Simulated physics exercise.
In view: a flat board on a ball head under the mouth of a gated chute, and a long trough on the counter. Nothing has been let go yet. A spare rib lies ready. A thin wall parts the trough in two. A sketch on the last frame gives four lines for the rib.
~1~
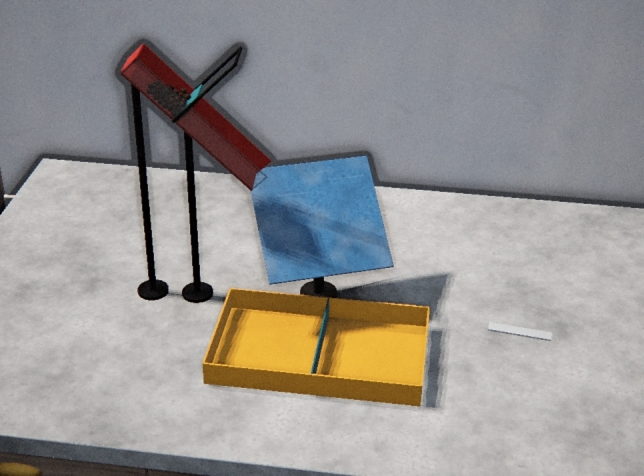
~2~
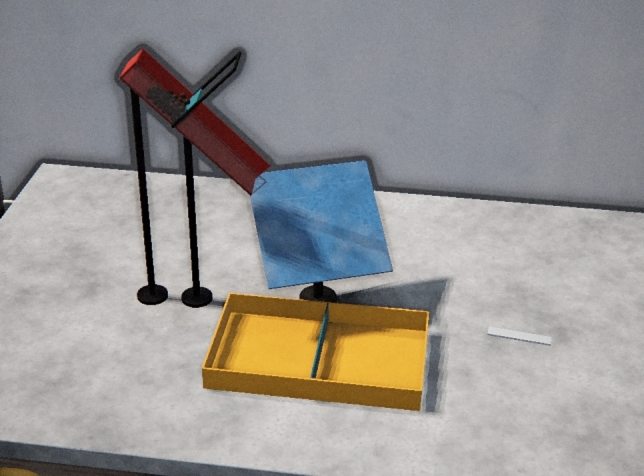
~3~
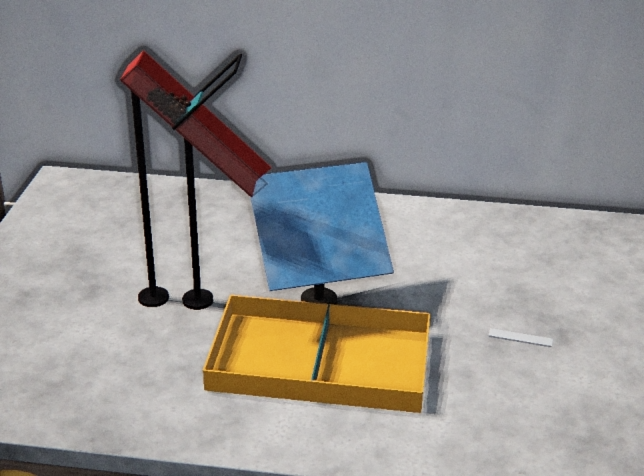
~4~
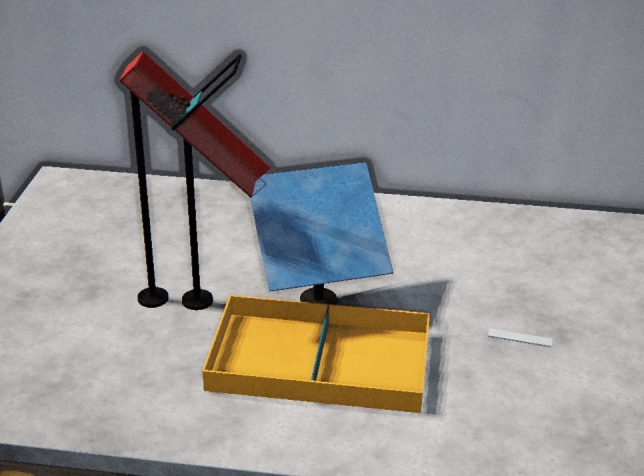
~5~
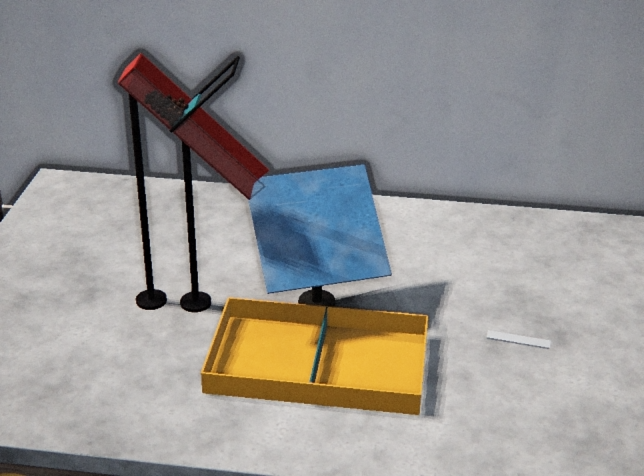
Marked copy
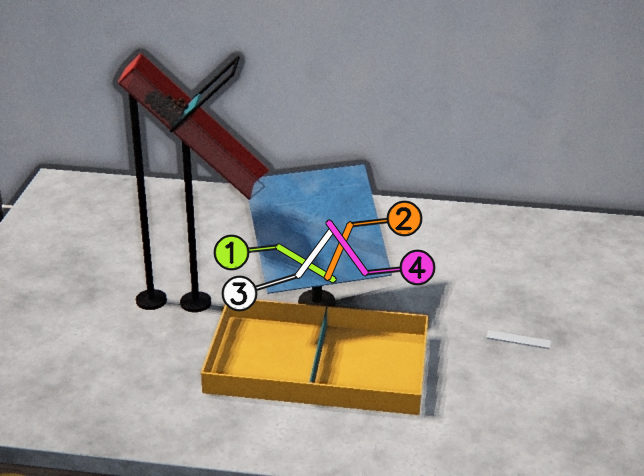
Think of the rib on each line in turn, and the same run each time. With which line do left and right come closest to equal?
Line 2.
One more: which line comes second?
It is 3.
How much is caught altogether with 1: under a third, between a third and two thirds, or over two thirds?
Line 1 gives over two thirds.
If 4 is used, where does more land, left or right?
The right half.
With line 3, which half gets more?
The left half.
On the marked copy, line 1 from (278, 246) to (333, 279); line 2 from (350, 224) to (327, 277); line 3 from (332, 228) to (298, 275); line 4 from (329, 222) to (365, 272).
With 1, of what is caught, not one piece in the left half, every piece in the right.
With 2, of what is caught, roughly half in the left half, roughly half in the right.
With 3, of what is caught, the larger part in the left half, roughly a quarter in the right.
With 4, of what is caught, about a tenth in the left half, almost all in the right.
